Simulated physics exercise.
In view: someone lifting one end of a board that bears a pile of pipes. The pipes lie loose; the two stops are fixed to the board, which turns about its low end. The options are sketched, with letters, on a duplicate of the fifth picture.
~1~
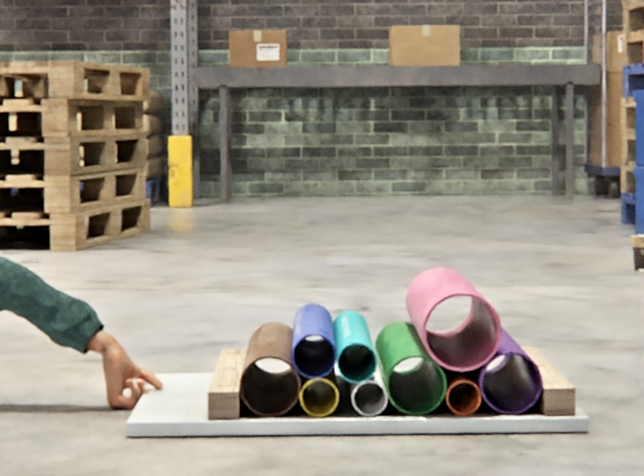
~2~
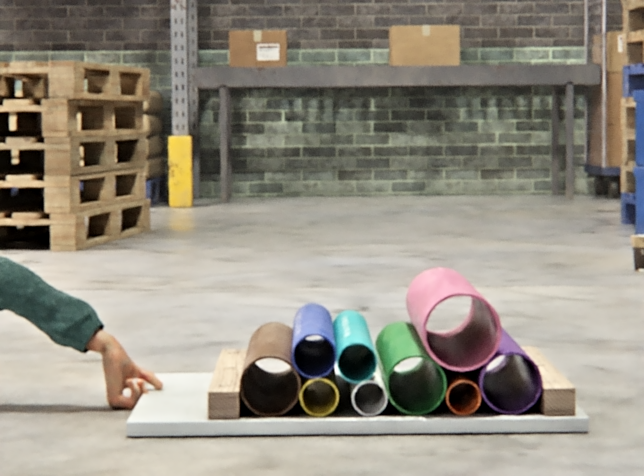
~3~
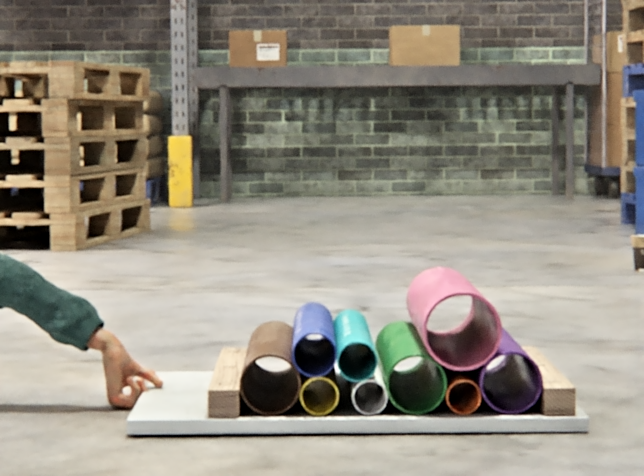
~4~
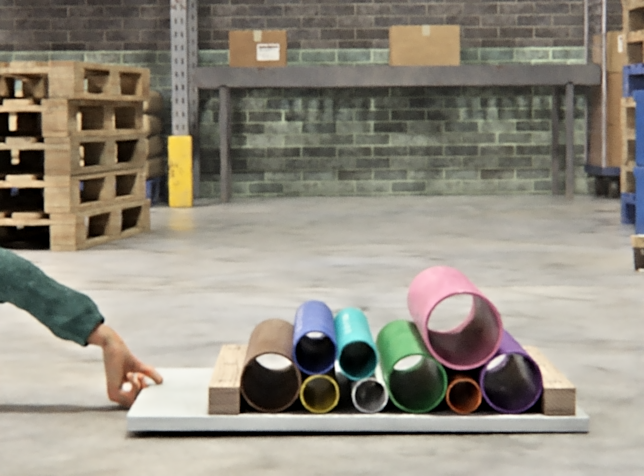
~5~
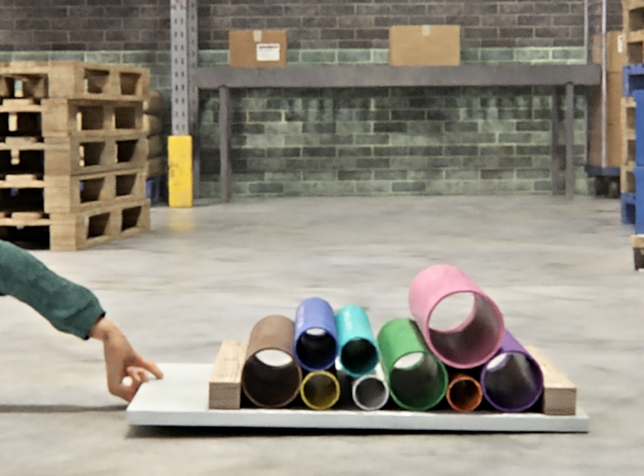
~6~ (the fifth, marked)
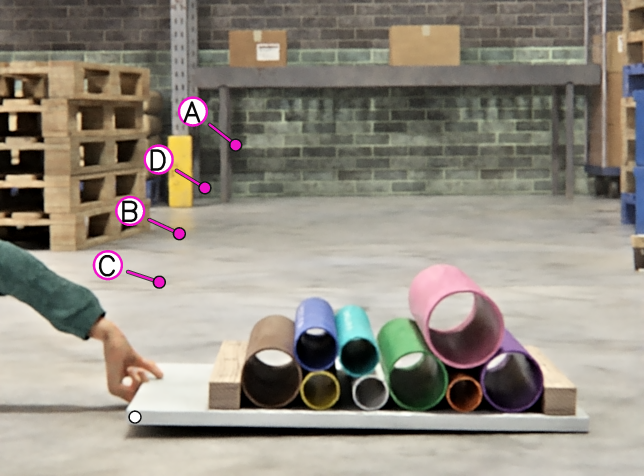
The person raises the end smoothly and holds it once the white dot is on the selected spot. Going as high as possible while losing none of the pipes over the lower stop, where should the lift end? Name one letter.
Raise it to A.
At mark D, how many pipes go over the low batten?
With D, none.
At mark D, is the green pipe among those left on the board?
Yes, with D.
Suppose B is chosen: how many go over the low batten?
With B, none.
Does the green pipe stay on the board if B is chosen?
The green pipe: Yes.
On the marked copy, A at (236, 145); B at (179, 234); C at (159, 282); D at (205, 188); the white dot at (135, 417).
With A. Early on, board at 20°.
Further on, board at 38°.
At the end, board at 39°, none over the low batten.
As for the rest, B none over the low batten; C none over the low batten; D none over the low batten.
